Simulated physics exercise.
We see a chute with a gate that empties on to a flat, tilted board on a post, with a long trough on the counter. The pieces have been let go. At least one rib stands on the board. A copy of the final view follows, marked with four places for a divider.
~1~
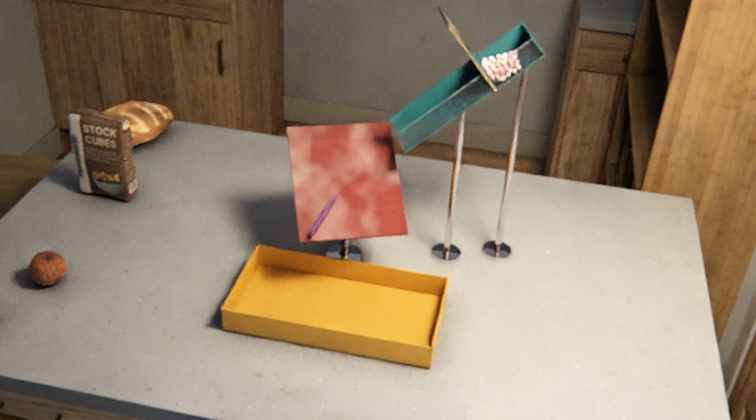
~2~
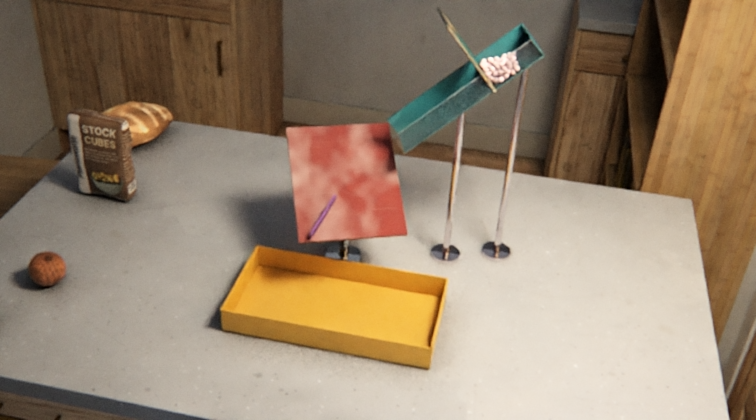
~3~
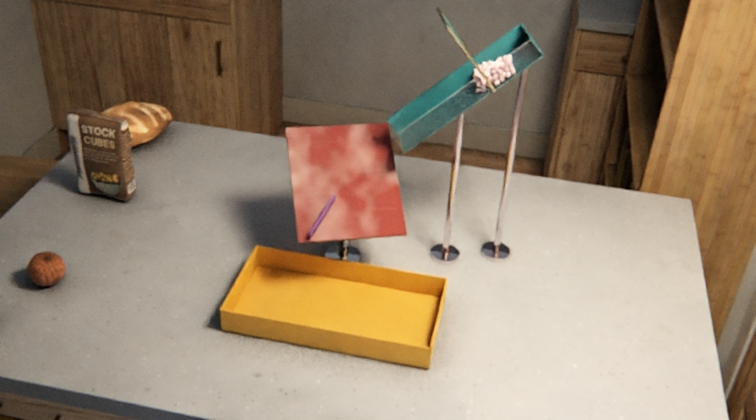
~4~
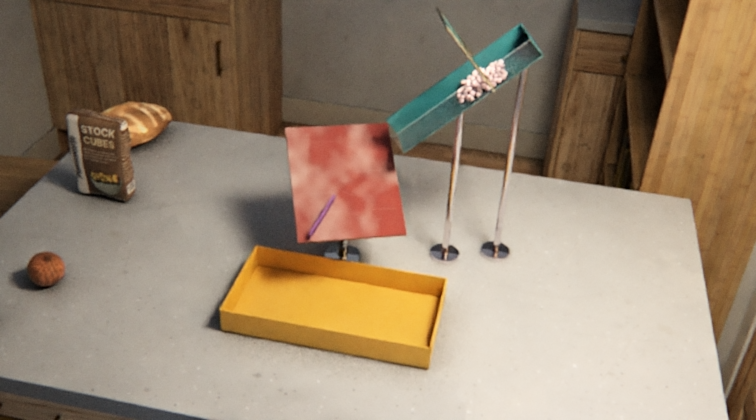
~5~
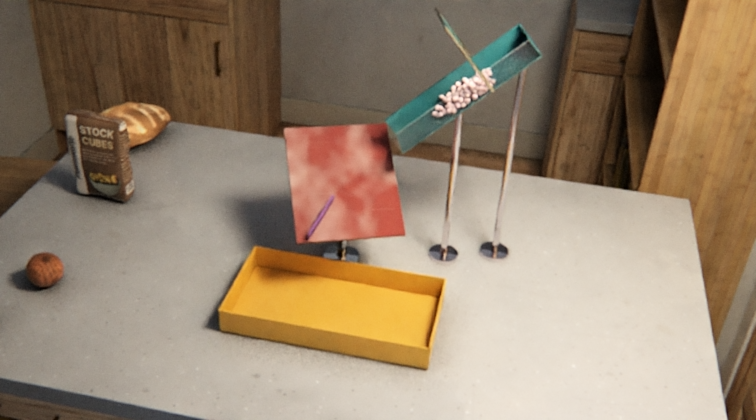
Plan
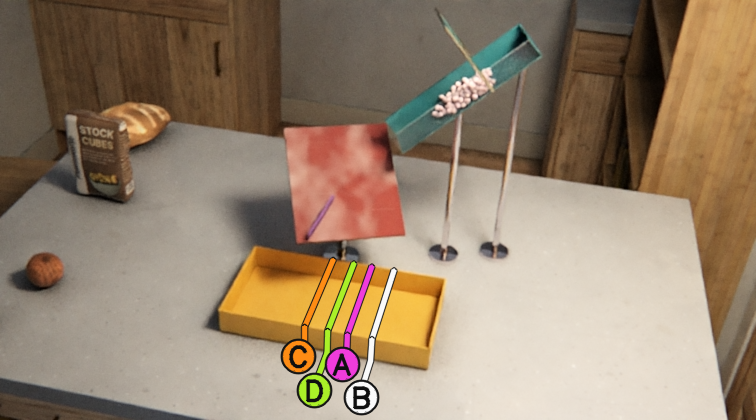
Sugar pearls sliding in a clump down a sloping teal chute, above a tilted red board and an empty yellow trough.
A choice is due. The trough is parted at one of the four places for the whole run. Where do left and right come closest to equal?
Line C does it best.
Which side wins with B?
Left.
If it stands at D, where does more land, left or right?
More lands on the left.
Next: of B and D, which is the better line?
Here it is line D.
On the marked copy, line A crosses the front rim at (347, 333); line B crosses the front rim at (372, 338); line C crosses the front rim at (304, 326); line D crosses the front rim at (327, 330).
For line A, of what is caught, the bulk on the left of the divider, a small share on the right.
For line B, of what is caught, all but a few on the left of the divider, only a few on the right.
For line C, of what is caught, close to two thirds on the left of the divider, close to a third on the right.
For line D, of what is caught, the bulk on the left of the divider, close to a quarter on the right.
